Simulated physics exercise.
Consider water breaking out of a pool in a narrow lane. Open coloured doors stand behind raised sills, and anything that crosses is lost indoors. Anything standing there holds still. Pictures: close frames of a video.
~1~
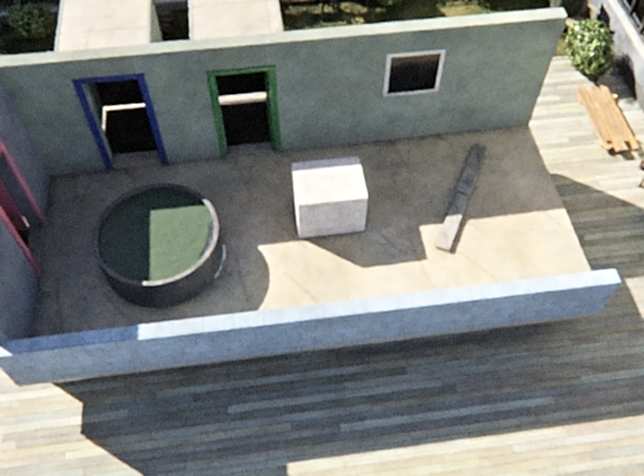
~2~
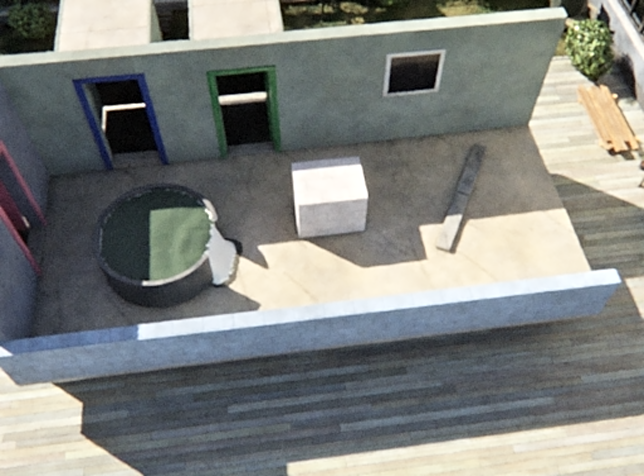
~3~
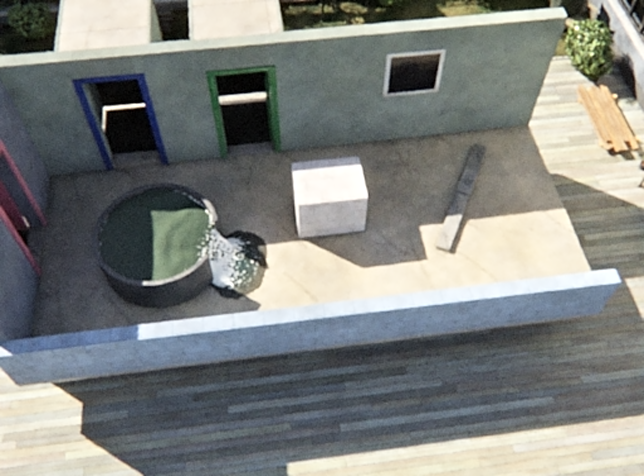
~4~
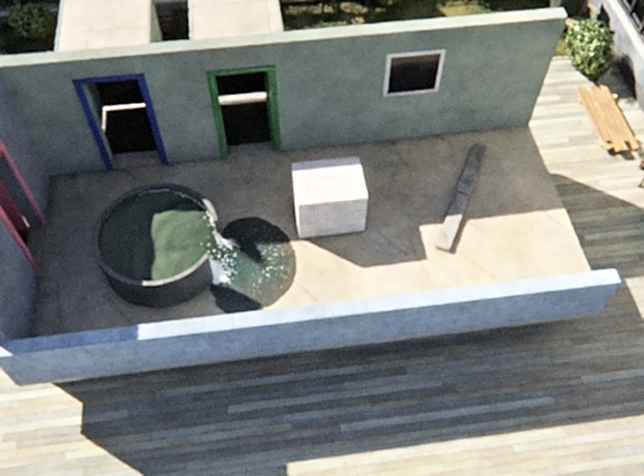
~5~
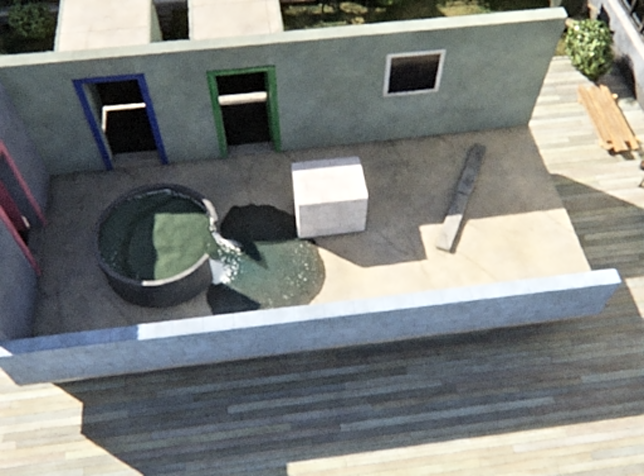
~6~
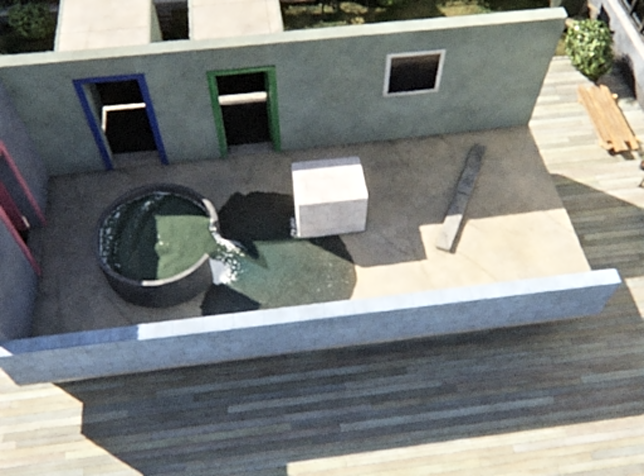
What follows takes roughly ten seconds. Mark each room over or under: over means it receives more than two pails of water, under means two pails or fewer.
Blue door - under; pink door - under; green door - over.
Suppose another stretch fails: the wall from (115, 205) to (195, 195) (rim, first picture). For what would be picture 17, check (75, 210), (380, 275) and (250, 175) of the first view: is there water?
So that's waterlogged for the first, left bare for the second and waterlogged for the third.
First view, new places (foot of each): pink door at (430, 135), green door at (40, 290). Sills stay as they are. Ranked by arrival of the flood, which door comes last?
My pick is the one in green.
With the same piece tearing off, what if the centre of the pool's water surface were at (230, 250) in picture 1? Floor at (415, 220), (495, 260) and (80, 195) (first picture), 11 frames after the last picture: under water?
Soaked, soaked, bone-dry.
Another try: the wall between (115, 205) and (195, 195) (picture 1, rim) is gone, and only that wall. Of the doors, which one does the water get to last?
The door marked pink is last.
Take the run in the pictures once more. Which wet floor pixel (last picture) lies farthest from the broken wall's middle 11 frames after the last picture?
My guess is roughly (568, 295).
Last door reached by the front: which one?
Looking at the pictures, the answer is the pink door.
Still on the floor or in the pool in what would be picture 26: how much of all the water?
It comes to roughly 90 per cent.
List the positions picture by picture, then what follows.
The first frame shows the pool at (157, 234) is whole and still.
In the second frame, the front is at (232, 243), out from the gap at (217, 255).
In the third frame, the front is at (256, 282), out from the gap at (217, 256).
In the fourth frame, water pours out at (217, 256) and has run to (291, 271).
In the fifth frame, water pours out at (217, 256) and has run to (319, 283).
In the sixth frame, the front is at (350, 277), out from the gap at (217, 255).
A moment on, water covers 25 % of the floor; the blue door not reached, the pink door not reached, the green door not reached.
Next, water covers 40 % of the floor; the blue door not reached, the pink door not reached, the green door under two buckets in.
Then, water covers 55 % of the floor; the blue door not reached, the pink door not reached, the green door over two buckets in.
Later, water covers 70 % of the floor; the blue door wet at the sill, nothing in, the pink door not reached, the green door over two buckets in.
In the end, water covers 90 % of the floor; the blue door wet at the sill, nothing in, the pink door wet at the sill, nothing in, the green door over two buckets in.
